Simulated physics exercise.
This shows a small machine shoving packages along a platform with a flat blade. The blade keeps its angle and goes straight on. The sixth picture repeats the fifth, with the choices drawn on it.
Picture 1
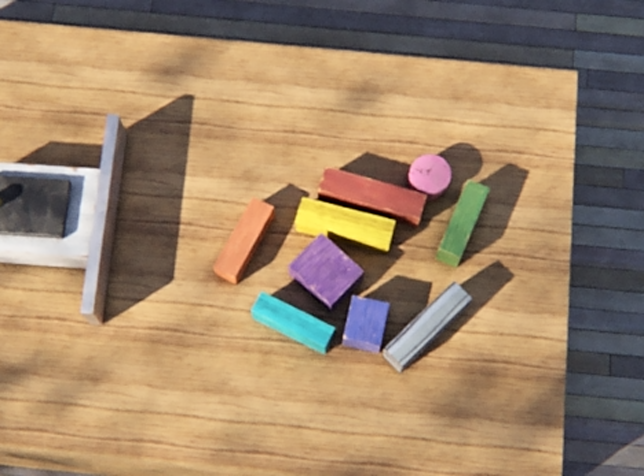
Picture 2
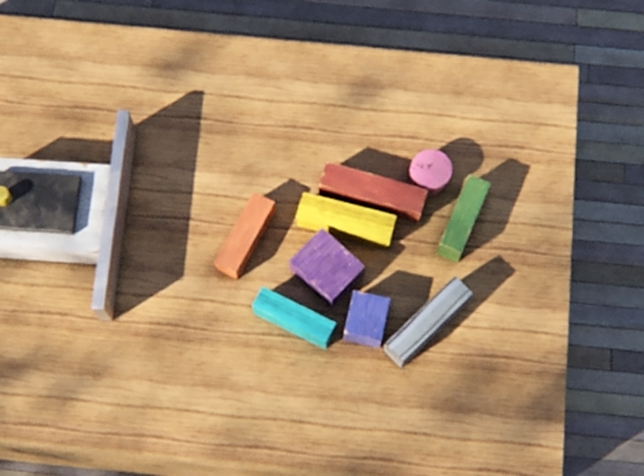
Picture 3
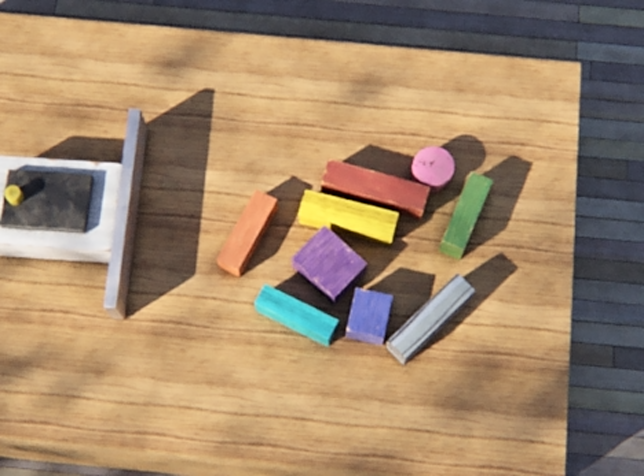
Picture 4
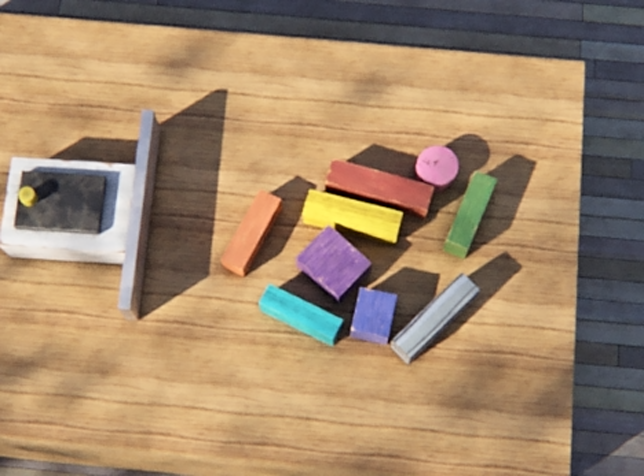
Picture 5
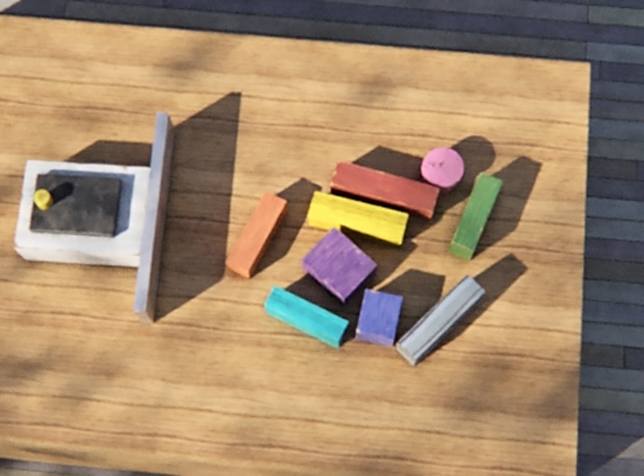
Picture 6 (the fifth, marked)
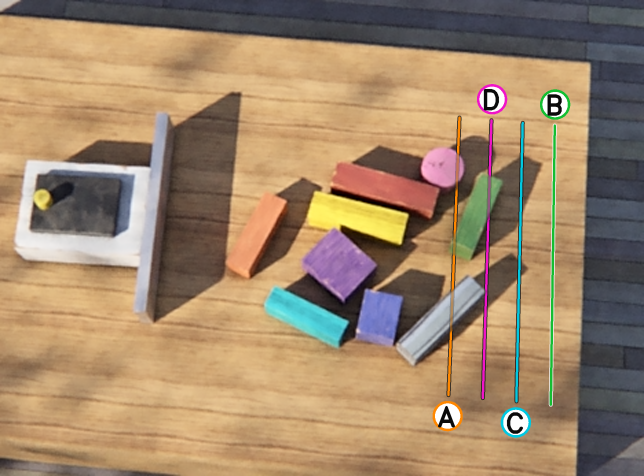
The footage shows a small white machine with a flat grey blade moving slowly rightward across a wooden platform toward a loose cluster of colourful blocks and a pink canister, which stay in place relative to one another, untouched by the blade.
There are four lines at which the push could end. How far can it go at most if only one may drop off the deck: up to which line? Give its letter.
Line D.
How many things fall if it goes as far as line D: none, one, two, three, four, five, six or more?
One.
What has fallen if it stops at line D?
The green bar goes over.
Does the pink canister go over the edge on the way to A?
No.
On the copy, A at (454, 252); B at (553, 260); C at (520, 257); D at (487, 255).
On D. First, robot (202, 216); turquoise stick (314, 318); orange bar (292, 236).
Then, robot (322, 226); green bar (525, 216); grey stick (470, 330).
Finally, robot (417, 235); green bar over the edge; grey stick (564, 340); one fallen.
By contrast, A is within the limit but short; B drops six; C drops three.
